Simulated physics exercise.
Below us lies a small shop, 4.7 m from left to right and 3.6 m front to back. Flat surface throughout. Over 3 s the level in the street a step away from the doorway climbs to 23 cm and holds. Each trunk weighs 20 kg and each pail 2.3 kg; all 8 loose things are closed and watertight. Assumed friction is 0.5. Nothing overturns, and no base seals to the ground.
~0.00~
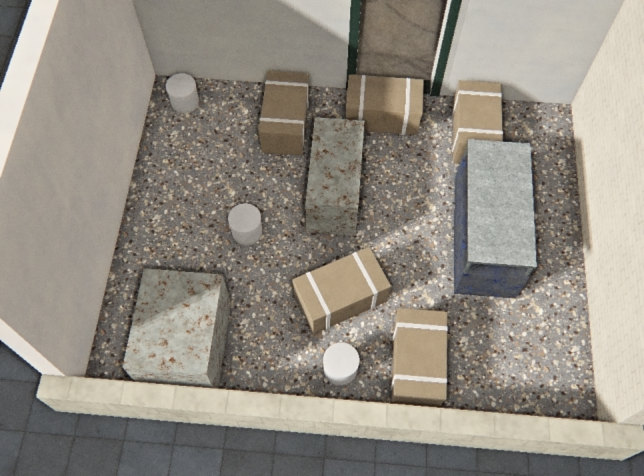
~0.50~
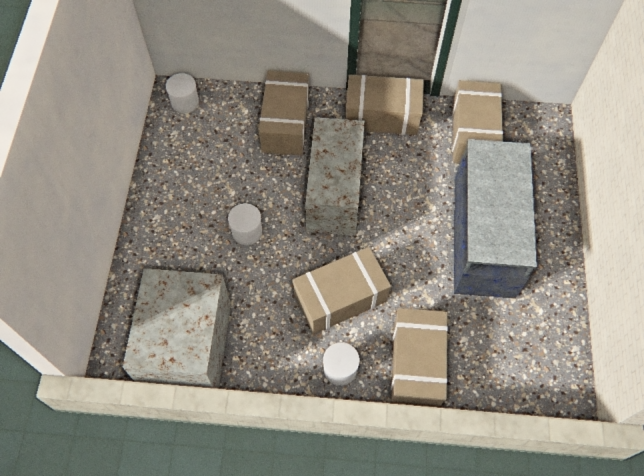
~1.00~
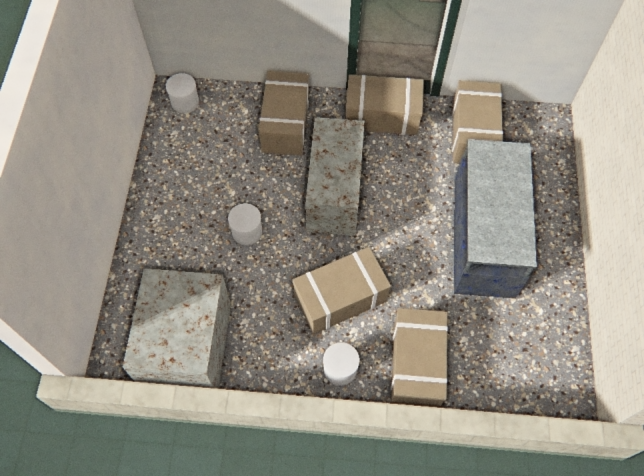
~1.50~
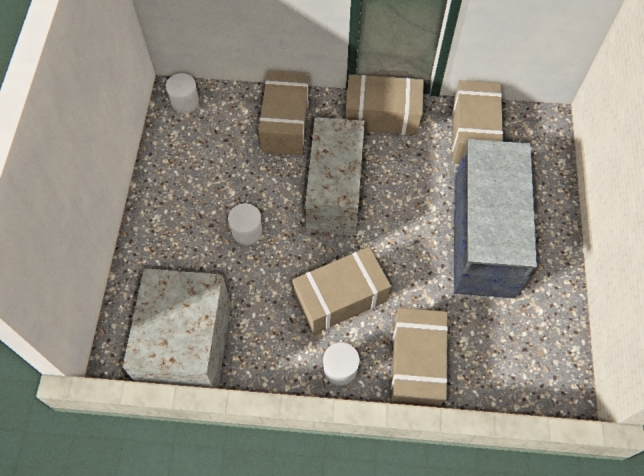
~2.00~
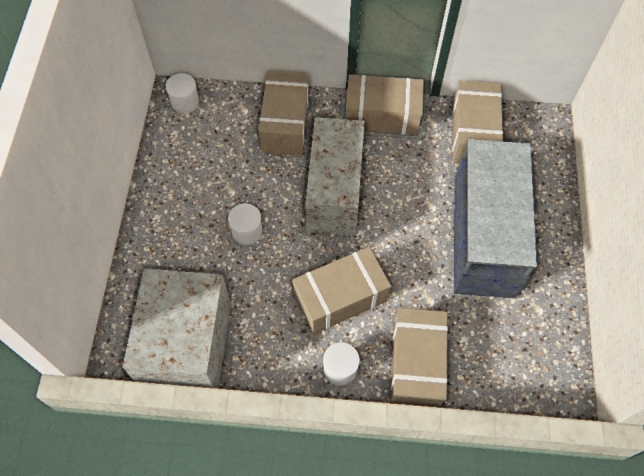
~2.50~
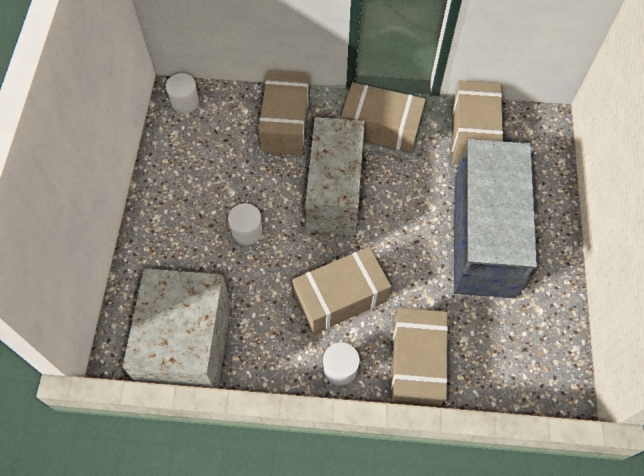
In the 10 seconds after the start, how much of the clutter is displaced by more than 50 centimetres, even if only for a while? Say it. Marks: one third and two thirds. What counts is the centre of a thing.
It ends up in the central band.
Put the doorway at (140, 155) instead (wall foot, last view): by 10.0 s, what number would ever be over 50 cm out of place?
The count would be 8.
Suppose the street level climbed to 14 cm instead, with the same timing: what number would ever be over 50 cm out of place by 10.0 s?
In that case 1 of them.
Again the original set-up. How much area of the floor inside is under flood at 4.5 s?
Wet area: Approx. 7.0 m2.
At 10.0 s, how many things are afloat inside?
It comes to 7 of them.
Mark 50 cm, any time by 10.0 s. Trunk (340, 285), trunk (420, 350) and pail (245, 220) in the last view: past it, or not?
Same order as the question: Greater, smaller, greater.
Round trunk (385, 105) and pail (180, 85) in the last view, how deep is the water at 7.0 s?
Close to 10 and 3 centimetres.
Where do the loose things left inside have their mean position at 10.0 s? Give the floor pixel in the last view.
Close to pixel (311, 230).
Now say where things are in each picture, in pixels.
In the first frame, a trunk at (385, 94) rests on the ground; a trunk at (480, 112) rests on the ground; water covers 0.0 m2; 0 of 8 have shifted.
In the second frame, a trunk at (385, 94), on the bottom; a trunk at (480, 112) rests on the ground; water covers 0.0 m2; 0 of 8 have shifted.
In the third frame, a trunk at (385, 94) rests on the ground; a trunk at (480, 112), on the bottom; water covers 0.0 m2; 0 of 8 have shifted.
In the fourth frame, a trunk at (385, 94), on the bottom; a trunk at (480, 112) rests on the ground; 0.0 m2 under water; 0 of 8 have shifted.
In the fifth frame, a trunk at (385, 94) rests on the ground; a trunk at (480, 112) rests on the ground; water covers 0.1 m2; 0 of 8 have shifted.
In the sixth frame, a trunk at (384, 107) rests on the ground, 17 cm from its start; a trunk at (480, 112), on the bottom; 0.6 m2 under water; 1 of 8 have shifted.
After 3.5 s 0 of 8 are over 50 cm from their spots; 0 afloat.
After 4.5 s 1 of 8 are over 50 cm from their spots; 0 afloat.
After 7.0 s 3 of 8 are over 50 cm from their spots; 3 afloat.
After 10.0 s 5 of 8 are over 50 cm from their spots, and 5 have been at some point; 7 afloat.
